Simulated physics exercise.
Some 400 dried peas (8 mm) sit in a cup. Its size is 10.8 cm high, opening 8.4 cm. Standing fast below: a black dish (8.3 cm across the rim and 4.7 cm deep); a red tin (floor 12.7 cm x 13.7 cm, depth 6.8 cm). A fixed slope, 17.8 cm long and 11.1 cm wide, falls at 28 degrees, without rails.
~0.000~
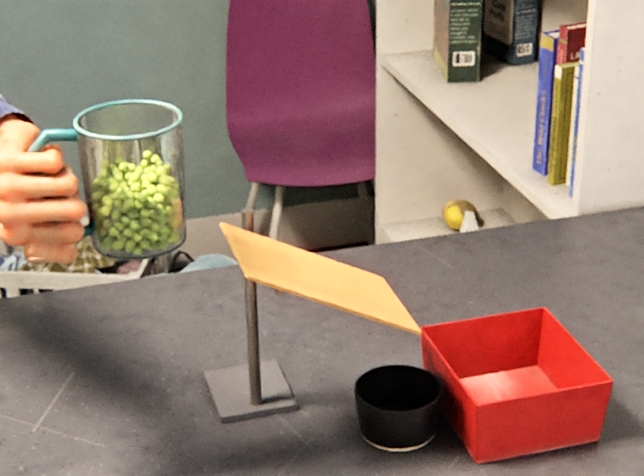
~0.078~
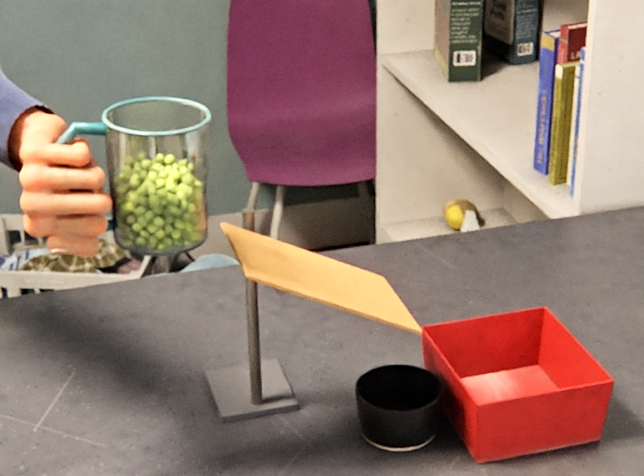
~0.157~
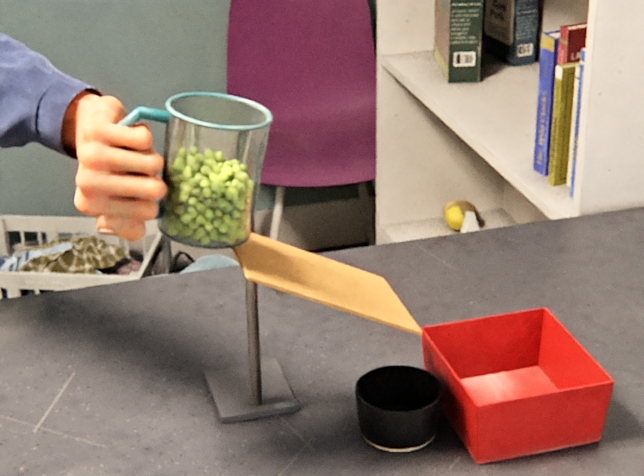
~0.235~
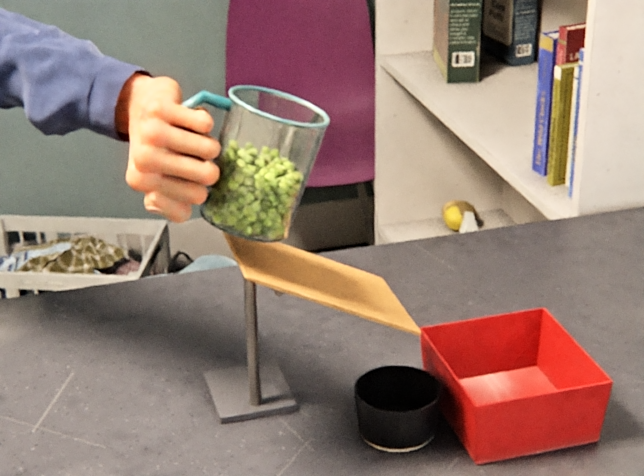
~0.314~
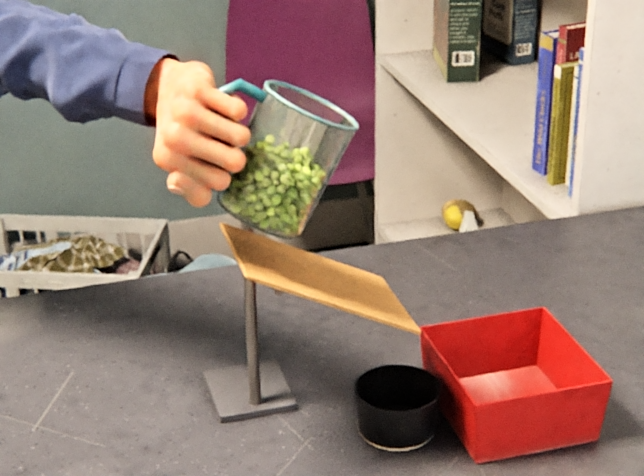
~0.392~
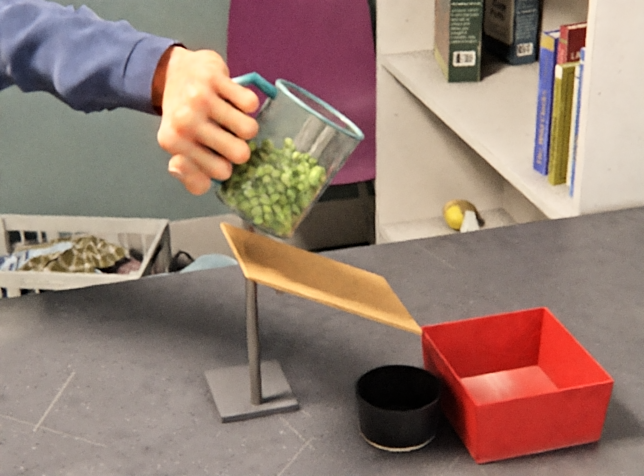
A hand in a blue sleeve holds a clear cup of green peas by its teal handle at the left, seen from slightly above a dark grey tabletop in a room with a purple chair and white shelves. A sloping tan board on a grey stand occupies the middle, with a black dish and red tin at right. The hand carries the cup rightward over the board's upper end and tilts it increasingly right, while the view stays still.
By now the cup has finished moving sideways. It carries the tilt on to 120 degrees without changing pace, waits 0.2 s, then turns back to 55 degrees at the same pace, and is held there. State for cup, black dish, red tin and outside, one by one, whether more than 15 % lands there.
Cup: It does not; black dish: It does not; red tin: It does; outside everything: It does not.
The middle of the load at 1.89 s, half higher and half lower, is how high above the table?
About 0 cm.
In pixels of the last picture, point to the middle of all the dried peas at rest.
Look around (528, 400).
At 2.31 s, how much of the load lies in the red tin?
Measured share then: About 90 %.
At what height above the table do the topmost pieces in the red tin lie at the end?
I'd put it near 3.0 cm.
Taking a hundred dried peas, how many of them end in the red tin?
I'd put it at close to 90 per cent.
After 0.97 s, tilt 98 degrees; cup 100 %; middle of all pieces near (269, 175).
After 1.45 s, tilt 120 degrees; cup 10 %, red tin 45 %, slope 35 %, in the air 10 %; middle of all pieces near (439, 324).
Then, at 1.89 s, tilt 78 degrees; outside 5 %, red tin 90 %; middle of all pieces near (522, 396).
Then, at 2.31 s, tilt 55 degrees; outside 5 %, red tin 90 %; middle of all pieces near (523, 397).
At rest (2.7 s), cup 0 %, outside 5 %, black dish 0 %, red tin 90 %, slope 0 %.
